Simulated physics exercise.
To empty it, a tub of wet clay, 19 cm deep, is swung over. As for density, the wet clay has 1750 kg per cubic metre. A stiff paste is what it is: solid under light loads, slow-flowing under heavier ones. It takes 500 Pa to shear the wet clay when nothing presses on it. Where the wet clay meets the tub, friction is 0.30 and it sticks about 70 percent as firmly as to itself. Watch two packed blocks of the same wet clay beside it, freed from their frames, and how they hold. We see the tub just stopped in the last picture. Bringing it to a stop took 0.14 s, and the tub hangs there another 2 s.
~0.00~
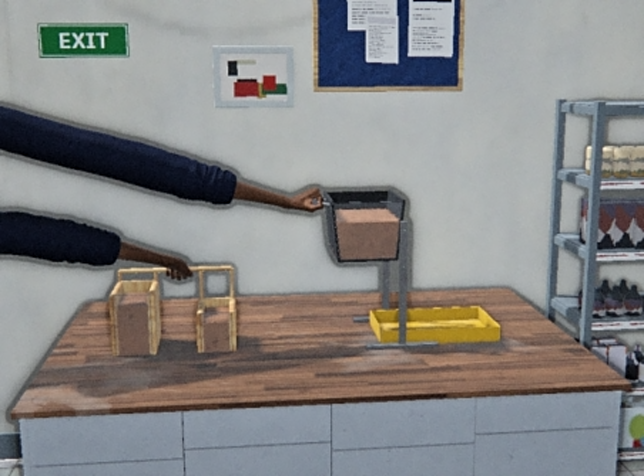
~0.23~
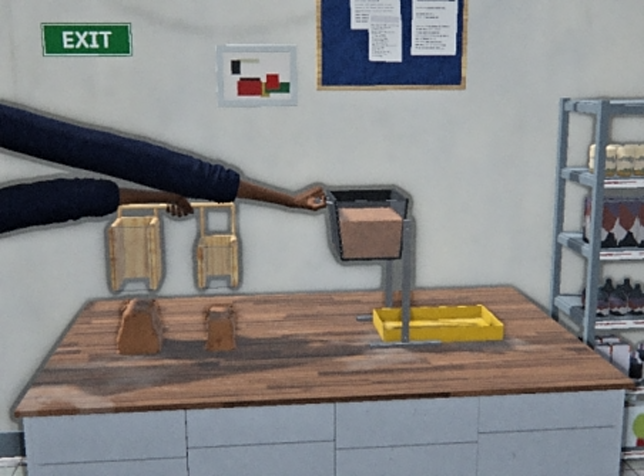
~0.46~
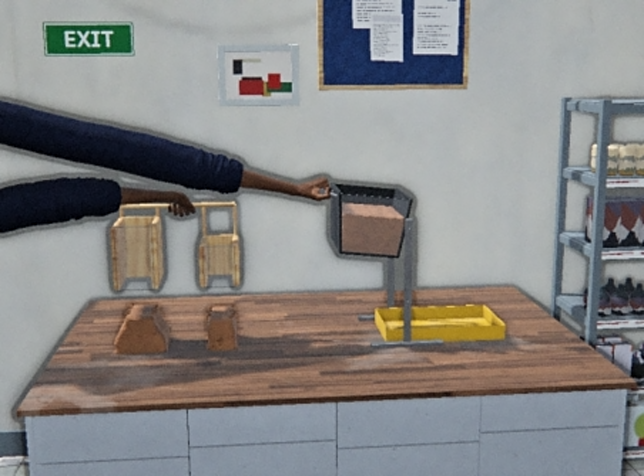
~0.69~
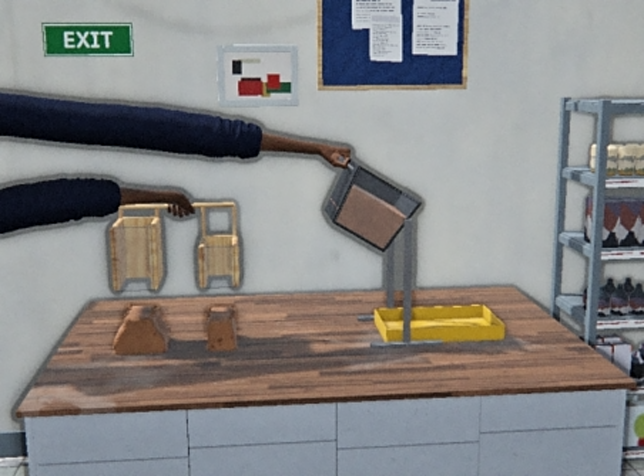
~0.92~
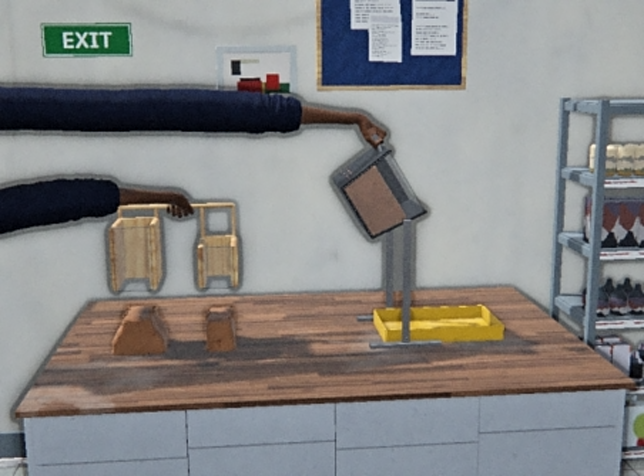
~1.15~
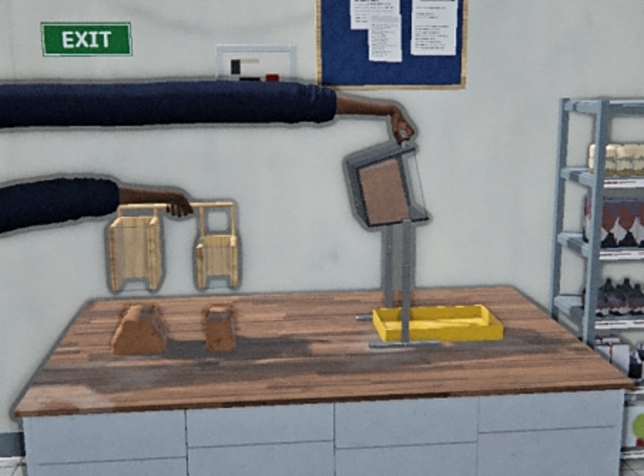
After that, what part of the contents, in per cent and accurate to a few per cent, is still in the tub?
The part still in the tub is near 100 out of 100.
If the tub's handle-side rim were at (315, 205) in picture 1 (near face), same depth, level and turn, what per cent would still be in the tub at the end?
Then about 65 %.
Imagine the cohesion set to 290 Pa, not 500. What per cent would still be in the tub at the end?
Around 75 per cent.
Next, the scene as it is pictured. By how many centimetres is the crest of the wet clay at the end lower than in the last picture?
About 4 cm.
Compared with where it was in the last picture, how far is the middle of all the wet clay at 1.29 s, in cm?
Some 1 cm.
After 1.29 s, the tub is at 78 degrees and holds 100 %.
After 1.46 s, the tub is at 78 degrees and holds 100 %.
After 1.63 s, the tub is at 78 degrees and holds 100 %.
After 1.80 s, the tub is at 78 degrees and holds 100 %.
After 3.15 s, the tub is at 78 degrees and holds 100 %.
